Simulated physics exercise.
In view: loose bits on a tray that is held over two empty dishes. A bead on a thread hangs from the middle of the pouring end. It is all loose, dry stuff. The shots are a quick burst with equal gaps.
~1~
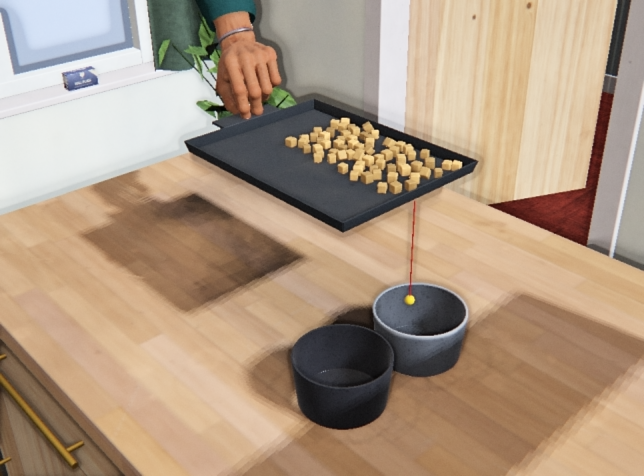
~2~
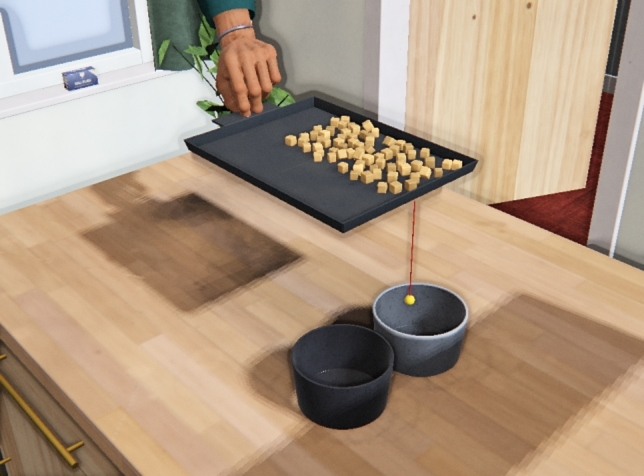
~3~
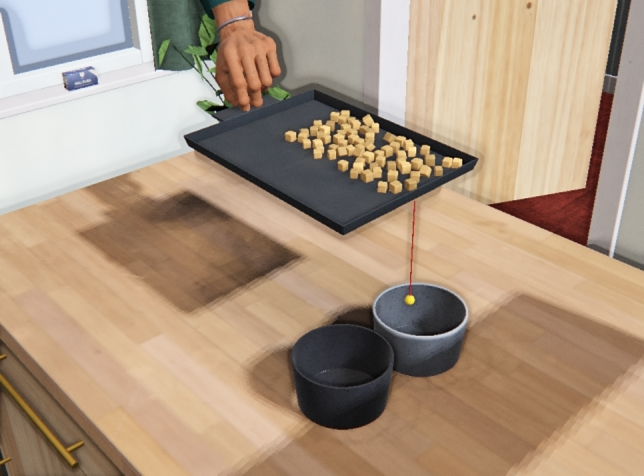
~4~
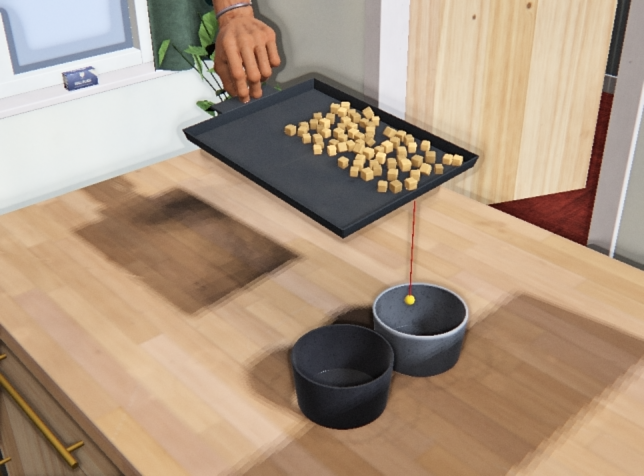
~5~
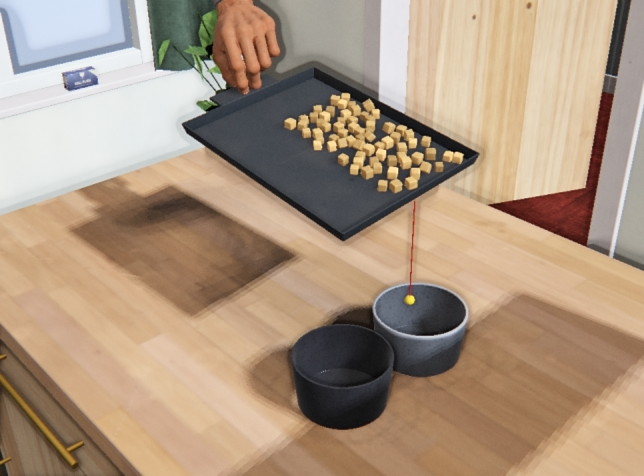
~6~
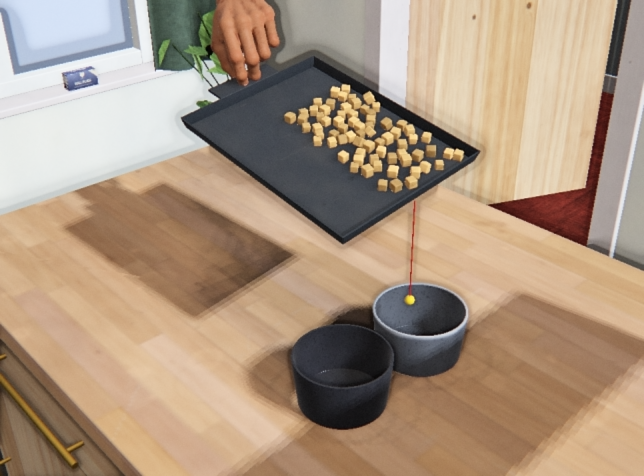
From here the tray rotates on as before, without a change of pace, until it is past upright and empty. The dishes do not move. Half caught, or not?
They take the larger part between them.
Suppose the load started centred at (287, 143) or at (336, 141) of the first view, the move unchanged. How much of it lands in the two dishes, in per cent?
Near 60 % and 90 %.
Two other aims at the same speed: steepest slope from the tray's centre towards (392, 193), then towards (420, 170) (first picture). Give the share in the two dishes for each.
About 20 and 10 per cent.
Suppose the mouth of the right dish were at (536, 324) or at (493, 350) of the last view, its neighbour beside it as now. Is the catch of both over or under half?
At the first place less than half, at the second not half.
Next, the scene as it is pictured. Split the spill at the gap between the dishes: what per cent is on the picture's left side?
Close to 60 per cent.
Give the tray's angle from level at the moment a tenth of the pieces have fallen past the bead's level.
At about 70°.
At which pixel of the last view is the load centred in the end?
Roughly at (346, 389).
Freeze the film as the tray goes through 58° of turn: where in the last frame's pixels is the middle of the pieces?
Close to (356, 206).
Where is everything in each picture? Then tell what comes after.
Corners of the pouring end at (343, 220) and (473, 161), level; middle of the load at (360, 153), small wooden cubes; left dish at (378, 398); right dish at (455, 347); bead on its thread at (410, 300), in the first frame.
Corners of the pouring end at (343, 221) and (474, 160), level; middle of the load at (360, 152), in the second frame.
Corners of the pouring end at (343, 223) and (474, 158), tipped barely, lowest at the left corner; middle of the load at (360, 149), in the third frame.
Corners of the pouring end at (343, 227) and (474, 156), tipped a little, lowest at the left corner; middle of the load at (360, 144), in the fourth frame.
Corners of the pouring end at (343, 230) and (475, 153), tipped a little, lowest at the left corner; middle of the load at (360, 139), in the fifth frame.
Corners of the pouring end at (343, 234) and (475, 151), tipped a little, lowest at the left corner; middle of the load at (360, 135); left dish at (378, 398); right dish at (455, 347), in the sixth frame.
Soon, tray tipped steeply; nearly all on the tray; a stray few in the left dish; a small part in the air.
A while on, tray tipped right over; most on the tray; a small part in the left dish; a small part outside both; a stray few in the air.
Towards the end, tray tipped past a quarter turn; about two thirds in the left dish; a small part in the right dish; about a third outside both.
Finally, tray tipped past a quarter turn; about two thirds in the left dish; a small part in the right dish; about a third outside both.
